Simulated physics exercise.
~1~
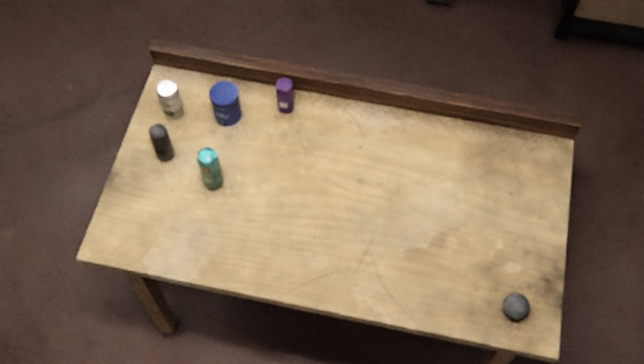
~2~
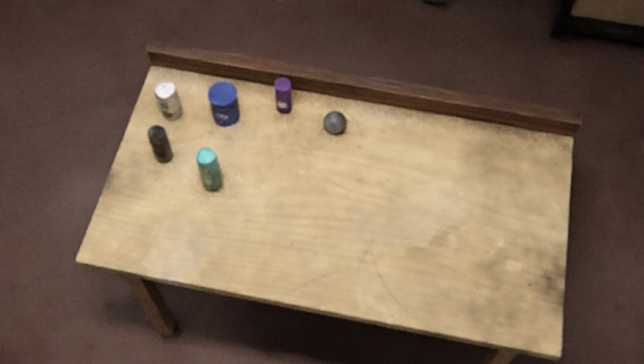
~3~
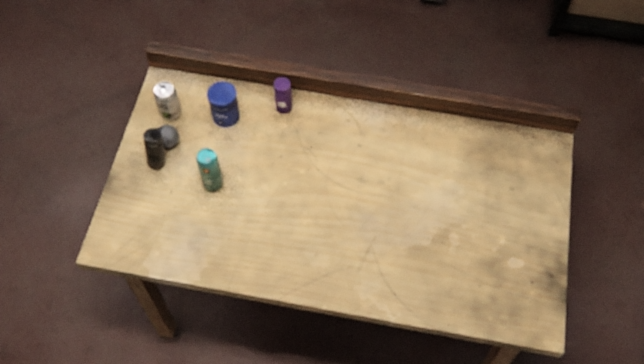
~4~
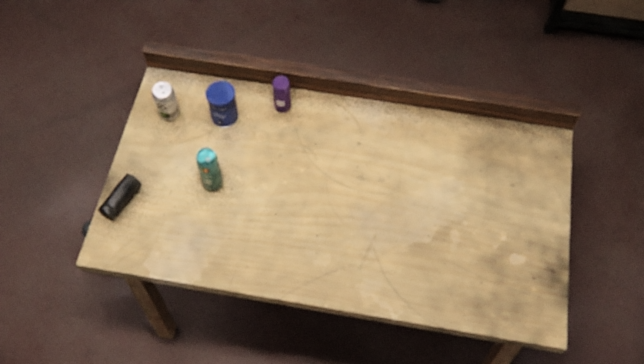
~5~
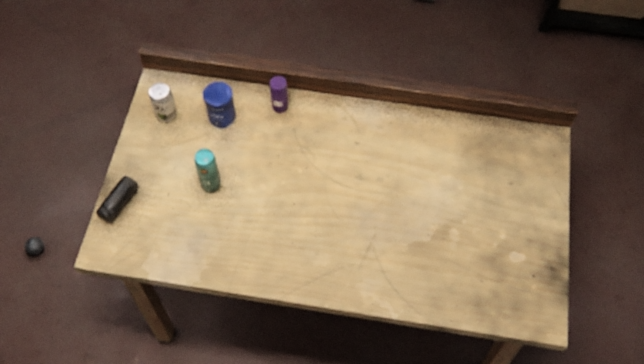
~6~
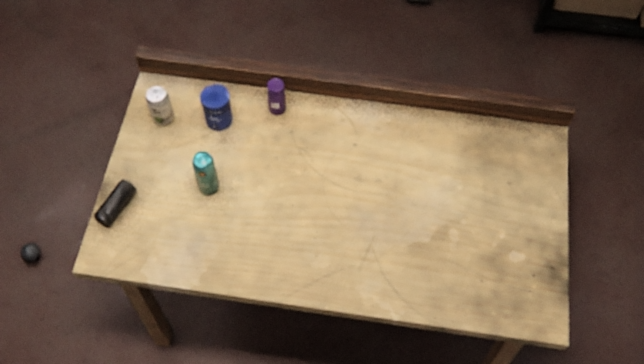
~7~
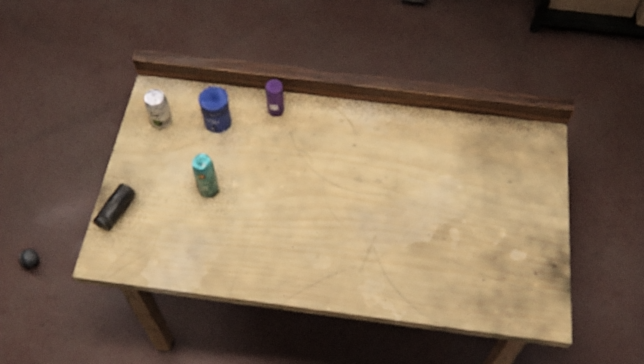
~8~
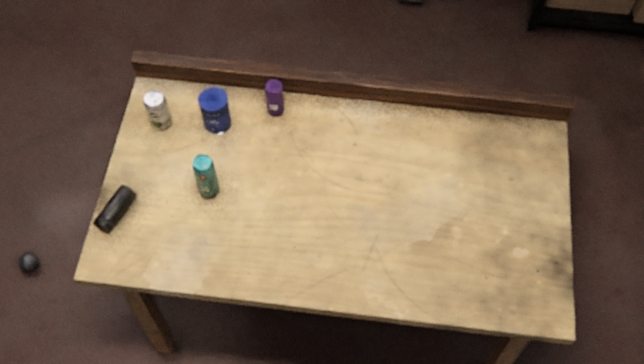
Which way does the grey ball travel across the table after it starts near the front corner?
It travels to the left, first going toward the far rail and then back toward the near side before leaving over the left edge.
